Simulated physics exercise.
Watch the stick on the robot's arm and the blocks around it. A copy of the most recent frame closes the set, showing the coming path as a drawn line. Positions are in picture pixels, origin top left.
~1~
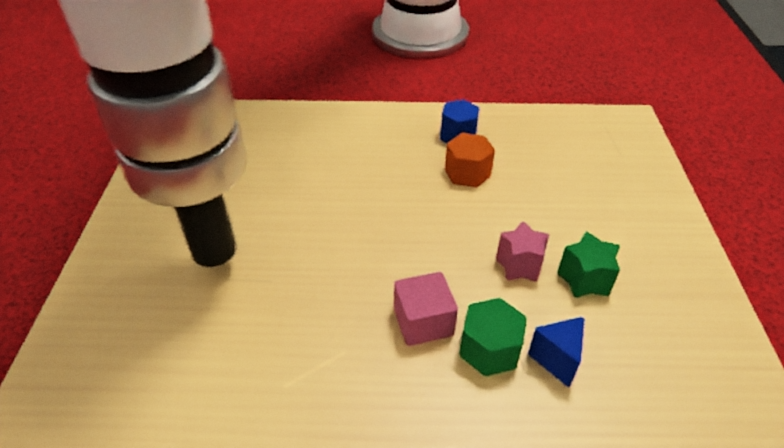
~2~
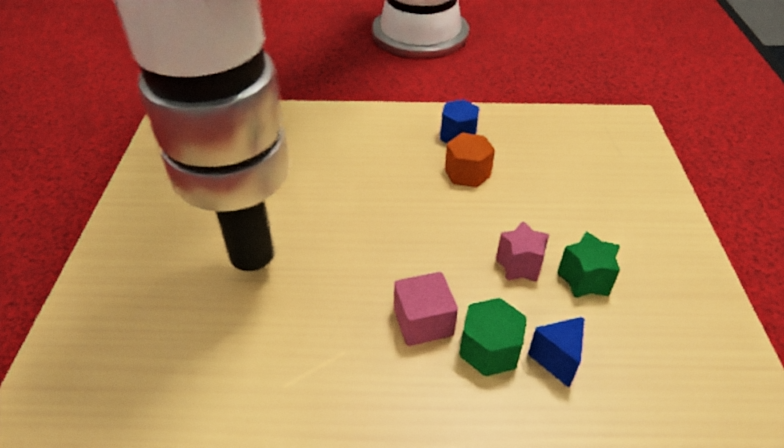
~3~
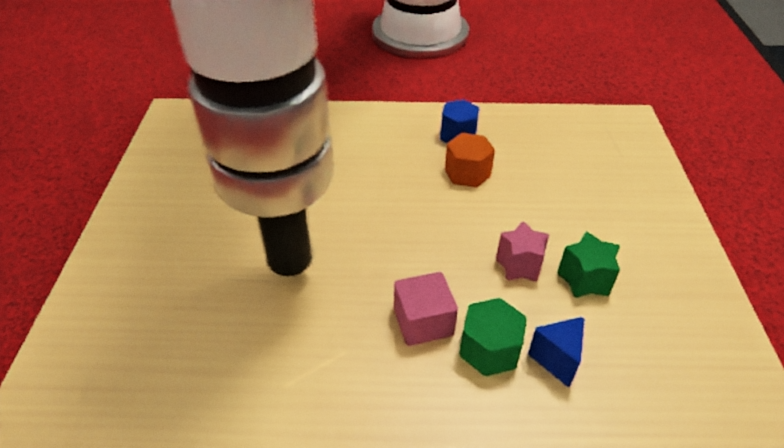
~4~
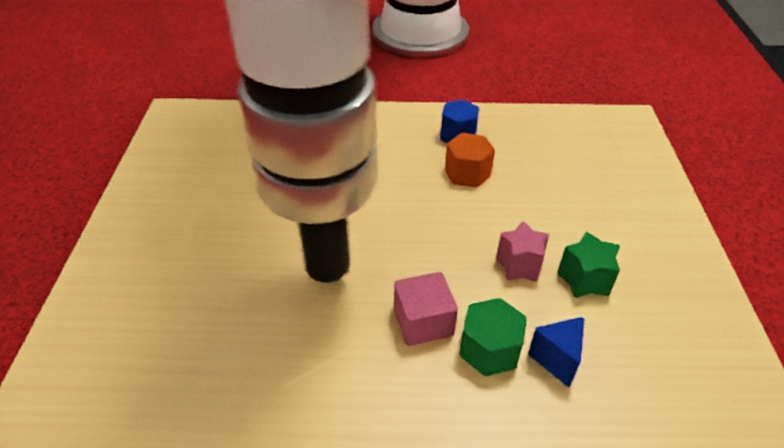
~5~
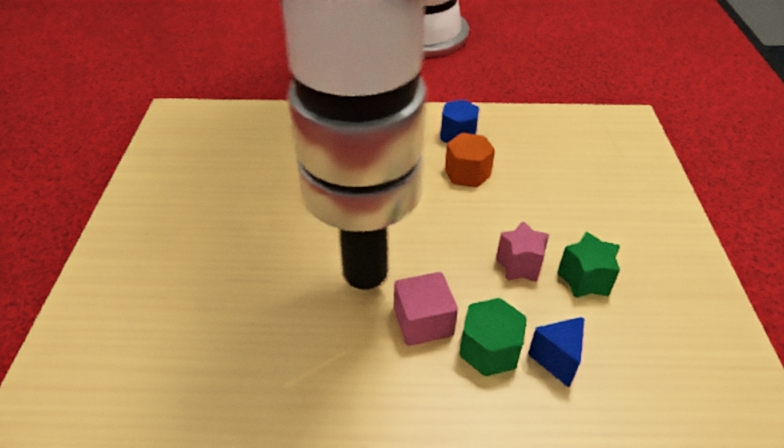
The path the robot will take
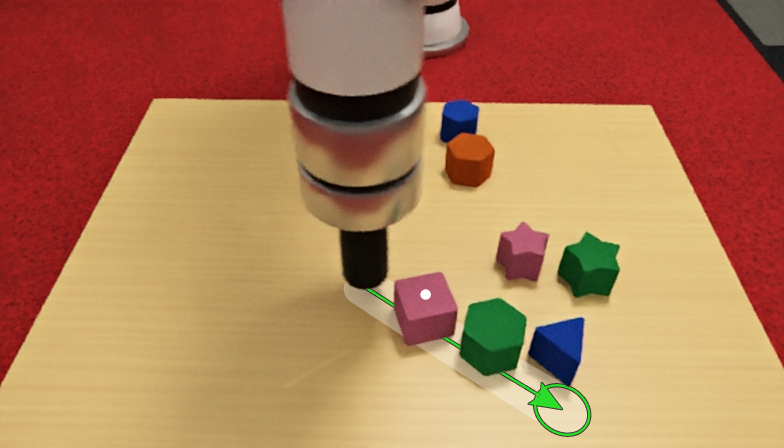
On a pale wooden board over a red surface, a robot arm with a black stick moves steadily right from the left side, drawing close to the pink square block, while all the colored blocks stay still.
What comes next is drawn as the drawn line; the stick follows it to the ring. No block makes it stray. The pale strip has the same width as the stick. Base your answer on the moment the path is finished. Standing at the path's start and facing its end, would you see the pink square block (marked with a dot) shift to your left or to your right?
It moves right.
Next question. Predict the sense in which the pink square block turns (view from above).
That block twists clockwise.
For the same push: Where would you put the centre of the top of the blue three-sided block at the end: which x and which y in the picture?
I'd expect the centre of its top face to be at (625, 339).
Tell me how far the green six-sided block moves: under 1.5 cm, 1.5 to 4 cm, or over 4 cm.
Displaced more than 4 cm.
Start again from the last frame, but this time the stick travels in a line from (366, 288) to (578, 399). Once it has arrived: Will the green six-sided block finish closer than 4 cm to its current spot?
No, that is not how it ends up.
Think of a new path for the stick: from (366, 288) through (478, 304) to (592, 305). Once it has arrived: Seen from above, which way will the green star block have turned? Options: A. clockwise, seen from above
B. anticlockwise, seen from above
B
The line goes straight from (366, 288) to (562, 409); the dot is on the pink square block.
What follows on the original path. One third of the way, stick (427, 310); pink square block (480, 331); green six-sided block (547, 345), turned 35° anticlockwise; blue three-sided block (602, 341).
Two thirds of the way, stick (493, 350); pink square block (539, 388), turned 40° clockwise; green six-sided block (611, 381), turned 105° anticlockwise; blue three-sided block (625, 339).
At the end, stick (568, 395); pink square block (584, 442), turned 100° clockwise; green six-sided block (639, 397), turned 145° anticlockwise; blue three-sided block (625, 339).
